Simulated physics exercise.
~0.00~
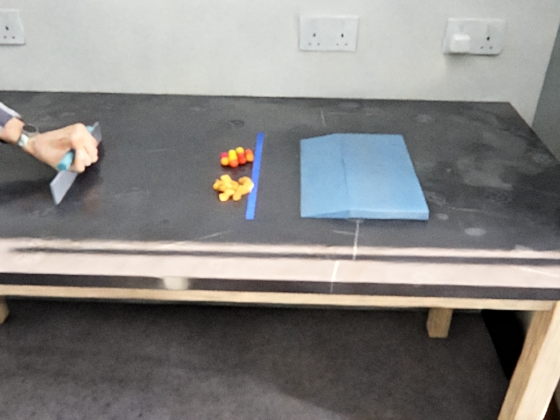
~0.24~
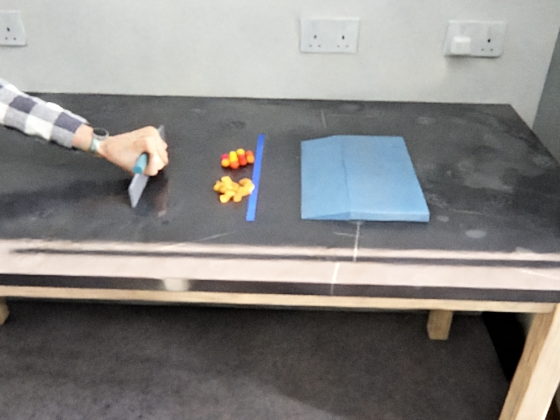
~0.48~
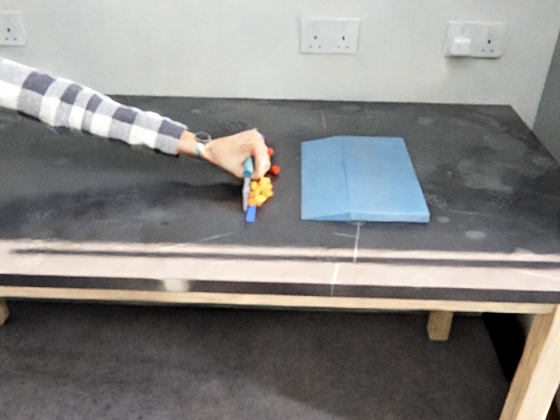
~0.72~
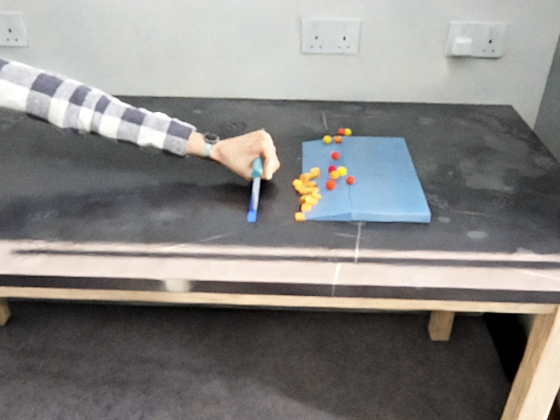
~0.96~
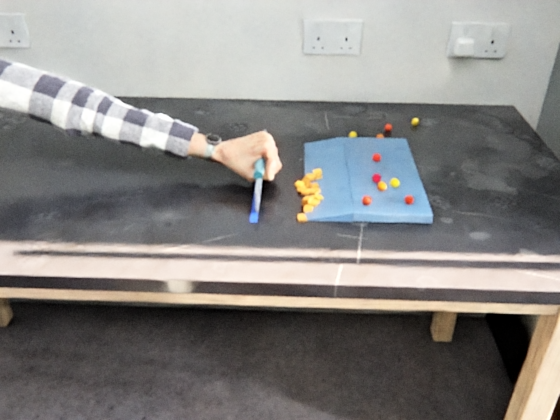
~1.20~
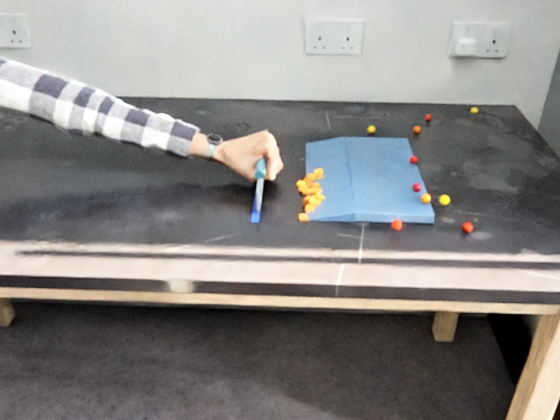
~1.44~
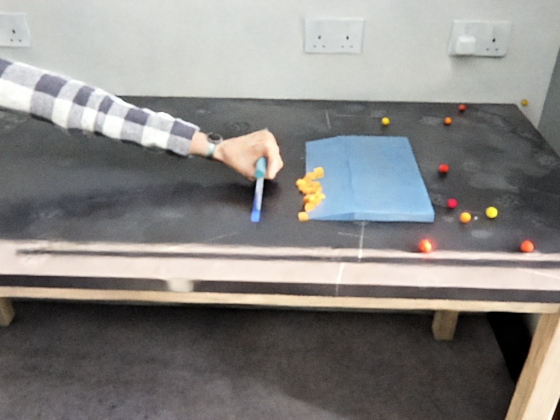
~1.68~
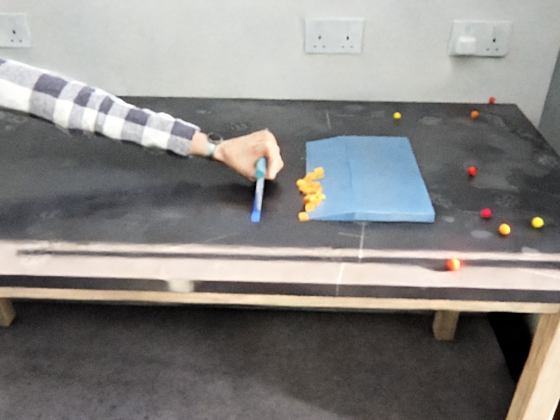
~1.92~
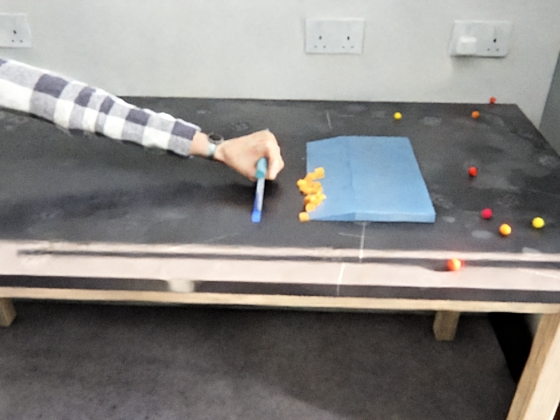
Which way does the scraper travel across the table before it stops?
The scraper travels to the right, pushed by the hand until it reaches the blue tape.
